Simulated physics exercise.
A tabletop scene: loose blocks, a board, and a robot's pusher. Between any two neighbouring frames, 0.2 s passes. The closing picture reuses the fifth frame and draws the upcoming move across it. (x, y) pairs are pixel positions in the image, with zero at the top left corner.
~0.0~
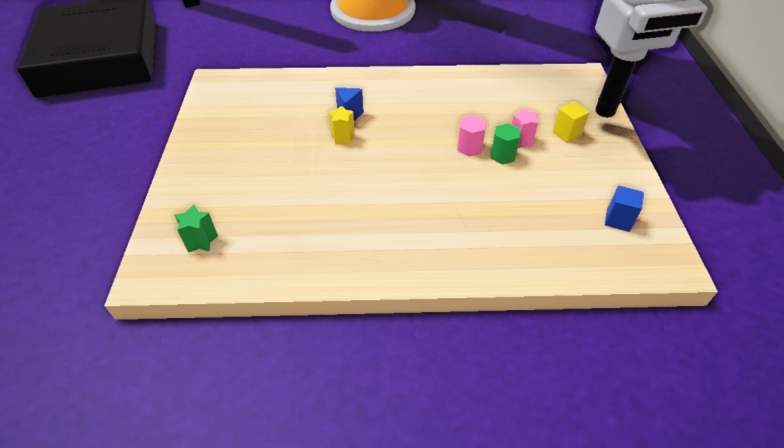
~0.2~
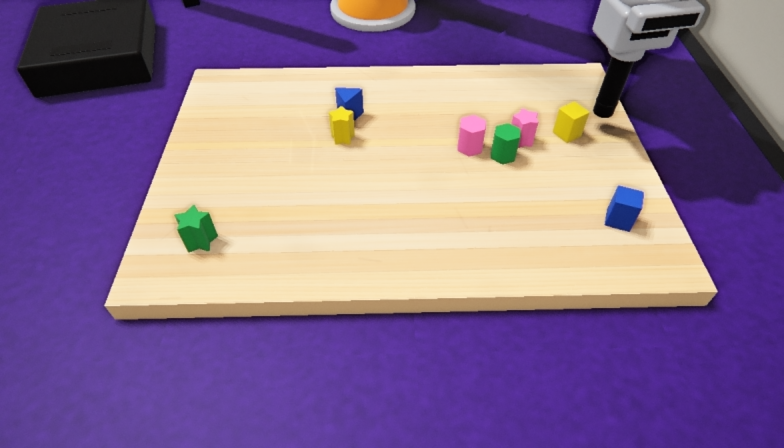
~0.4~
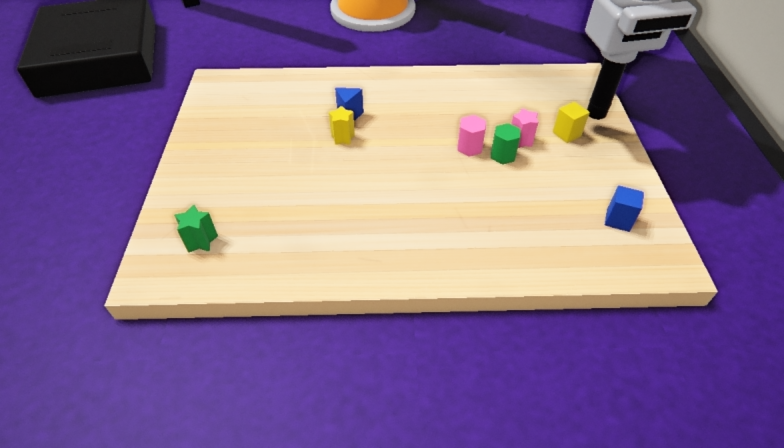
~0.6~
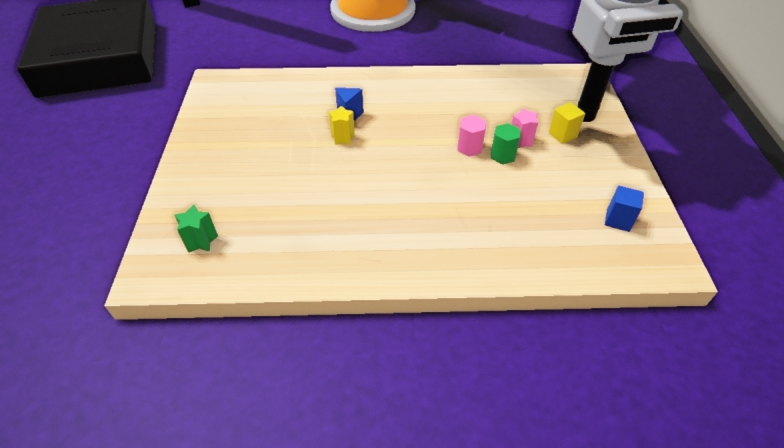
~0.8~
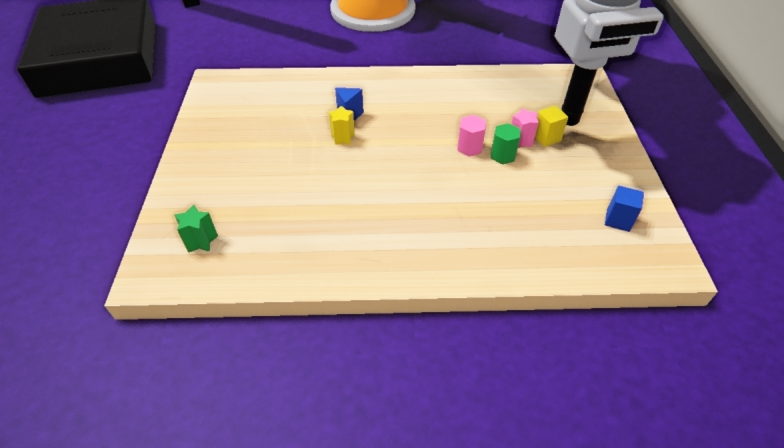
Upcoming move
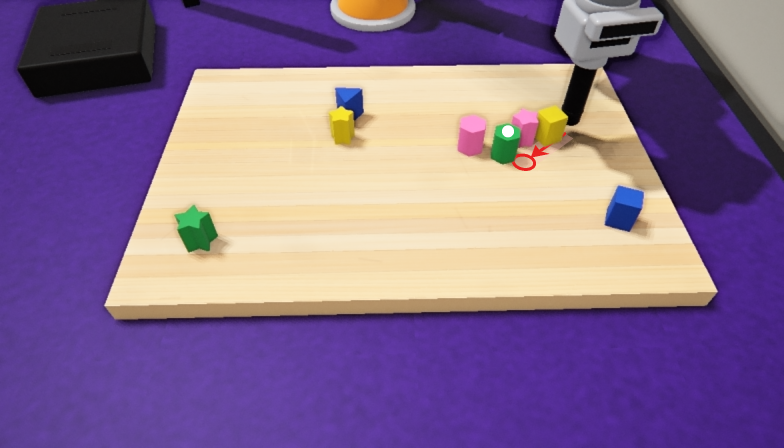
A robot arm's grey head with a black pusher stands at the upper right of a pale wooden board on a purple surface, seen from above at an angle. A yellow block, two pink blocks and a green one cluster nearby, with blue at right and others left. The pusher slides left, nudging the yellow block towards the pink ones, while the camera stays still.
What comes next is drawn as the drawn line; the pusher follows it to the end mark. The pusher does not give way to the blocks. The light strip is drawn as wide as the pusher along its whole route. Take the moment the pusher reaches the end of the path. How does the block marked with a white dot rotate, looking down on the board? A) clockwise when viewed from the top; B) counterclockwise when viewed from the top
(B)
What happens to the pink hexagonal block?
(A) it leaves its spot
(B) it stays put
(B)
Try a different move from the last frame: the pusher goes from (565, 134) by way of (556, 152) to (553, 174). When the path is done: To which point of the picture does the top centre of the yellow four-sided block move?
The middle of its top is at (541, 122).
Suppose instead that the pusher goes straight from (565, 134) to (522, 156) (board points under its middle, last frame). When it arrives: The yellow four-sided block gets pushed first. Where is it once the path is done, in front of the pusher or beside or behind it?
It falls back or aside.
Path on the board, straight from (565, 134) to (524, 162); the dot is on the green hexagonal block.
On the path given first. Halfway along, pusher at (549, 134); green hexagonal block at (505, 132), turned 15° anticlockwise; pink star block at (507, 116), turned 15° clockwise; yellow four-sided block at (529, 122), turned 50° clockwise.
At the end, pusher at (527, 149); pink hexagonal block in place; green hexagonal block at (501, 133), turned 35° anticlockwise; pink star block at (498, 114), turned 35° clockwise; yellow four-sided block at (519, 123), turned 70° clockwise.
